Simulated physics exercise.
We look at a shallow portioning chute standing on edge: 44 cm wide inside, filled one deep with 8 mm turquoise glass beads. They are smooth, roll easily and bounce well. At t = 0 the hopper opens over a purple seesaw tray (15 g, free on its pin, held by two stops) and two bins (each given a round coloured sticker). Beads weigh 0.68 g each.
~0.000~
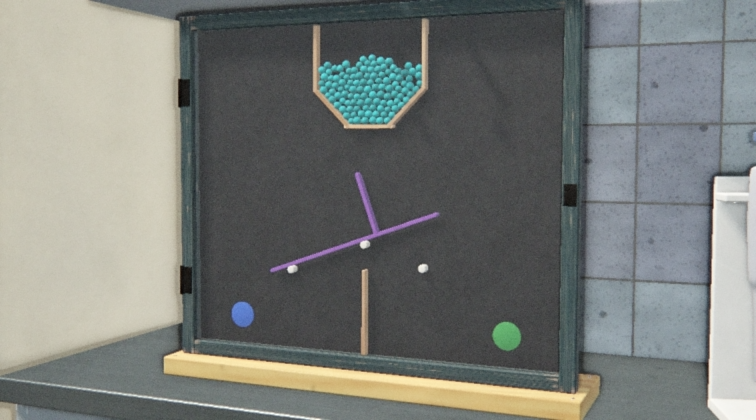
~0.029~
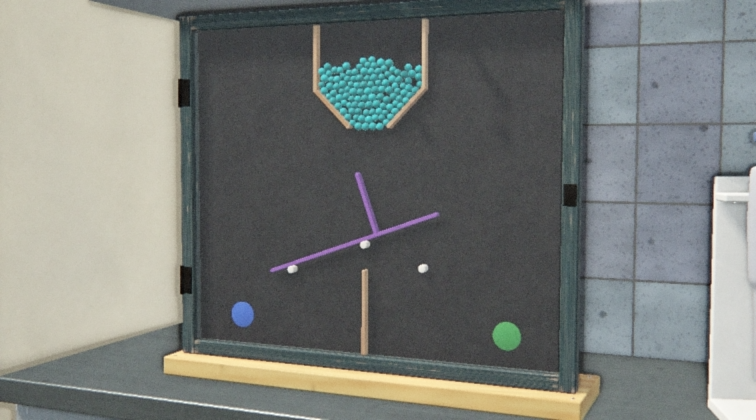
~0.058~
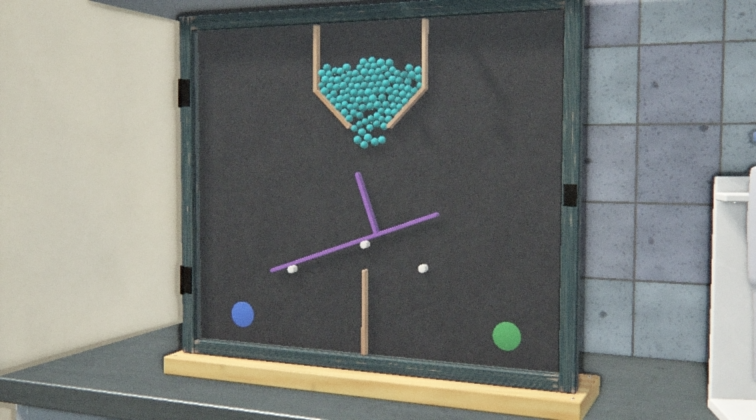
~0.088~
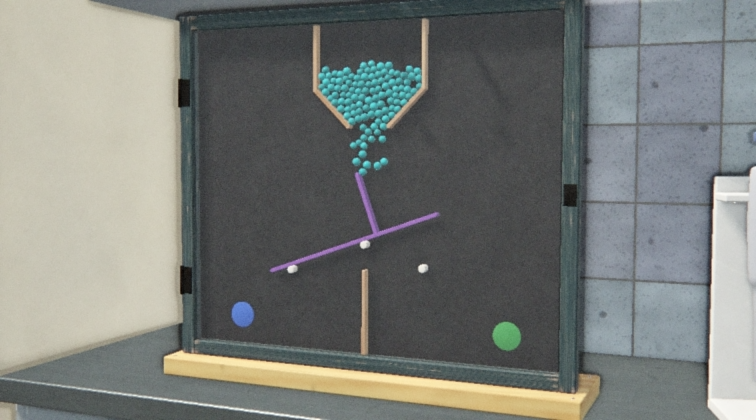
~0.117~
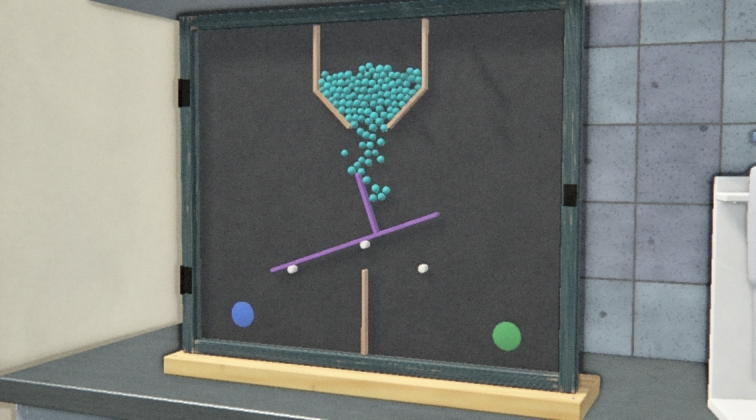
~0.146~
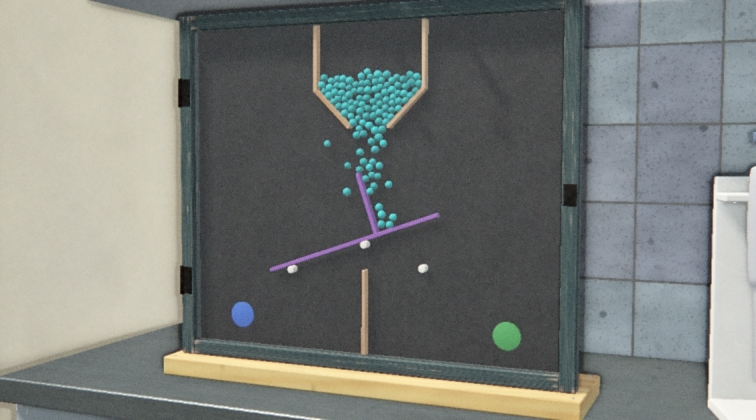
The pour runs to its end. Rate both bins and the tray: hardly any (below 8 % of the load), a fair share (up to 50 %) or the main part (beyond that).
Green bin: A fair share; blue bin: The main part; tray: Hardly any.
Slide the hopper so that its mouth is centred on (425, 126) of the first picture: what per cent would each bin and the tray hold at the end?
Green bin: 100; blue bin: 0; tray: 0.
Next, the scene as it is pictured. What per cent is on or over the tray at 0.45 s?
Roughly 70 per cent.
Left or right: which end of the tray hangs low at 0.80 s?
Its left end is down.
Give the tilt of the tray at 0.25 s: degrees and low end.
Some 15° with the left end low.
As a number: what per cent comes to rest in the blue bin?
Roughly 60 per cent.
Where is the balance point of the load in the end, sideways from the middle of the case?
Some 3 cm left of it.
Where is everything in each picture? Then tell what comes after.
Gate shut, about 110 beads in the hopper; its mouth (349, 127) to (390, 126); tray left end down 19°; its ends (273, 270) and (436, 215), top of its upright wall (358, 175); pivot (365, 245); stops (292, 269) and (423, 269); no lips; green bin (507, 336), blue bin (243, 314), in the first picture.
In the second picture, 3 out; bottom bead (380, 127); tray left end down 19°.
In the third picture, 8 out; bottom bead (364, 145); tray left end down 19°.
In the fourth picture, 17 out; bottom bead (363, 172); tray left end down 19°.
In the fifth picture, 22 out; bottom bead (373, 198); tray left end down 19°.
In the sixth picture, 29 out; bottom bead (390, 225); tray left end down 19°; its ends (273, 269) and (437, 215), top of its upright wall (359, 175).
By 0.25 s 55 % have left the hopper; tray left end down 13°; on or over it 50 %, past it to the left 0 %, to the right 0 %.
By 0.45 s 100 % have left the hopper; tray right end down 18°; on or over it 70 %, past it to the left 5 %, to the right 25 %.
By 0.80 s 100 % have left the hopper; tray left end down 19°; on or over it 55 %, past it to the left 10 %, to the right 40 %.
Settled by 2.0 s, green bin 40 %, blue bin 60 %, tray 0 %; tray left end down 19°.
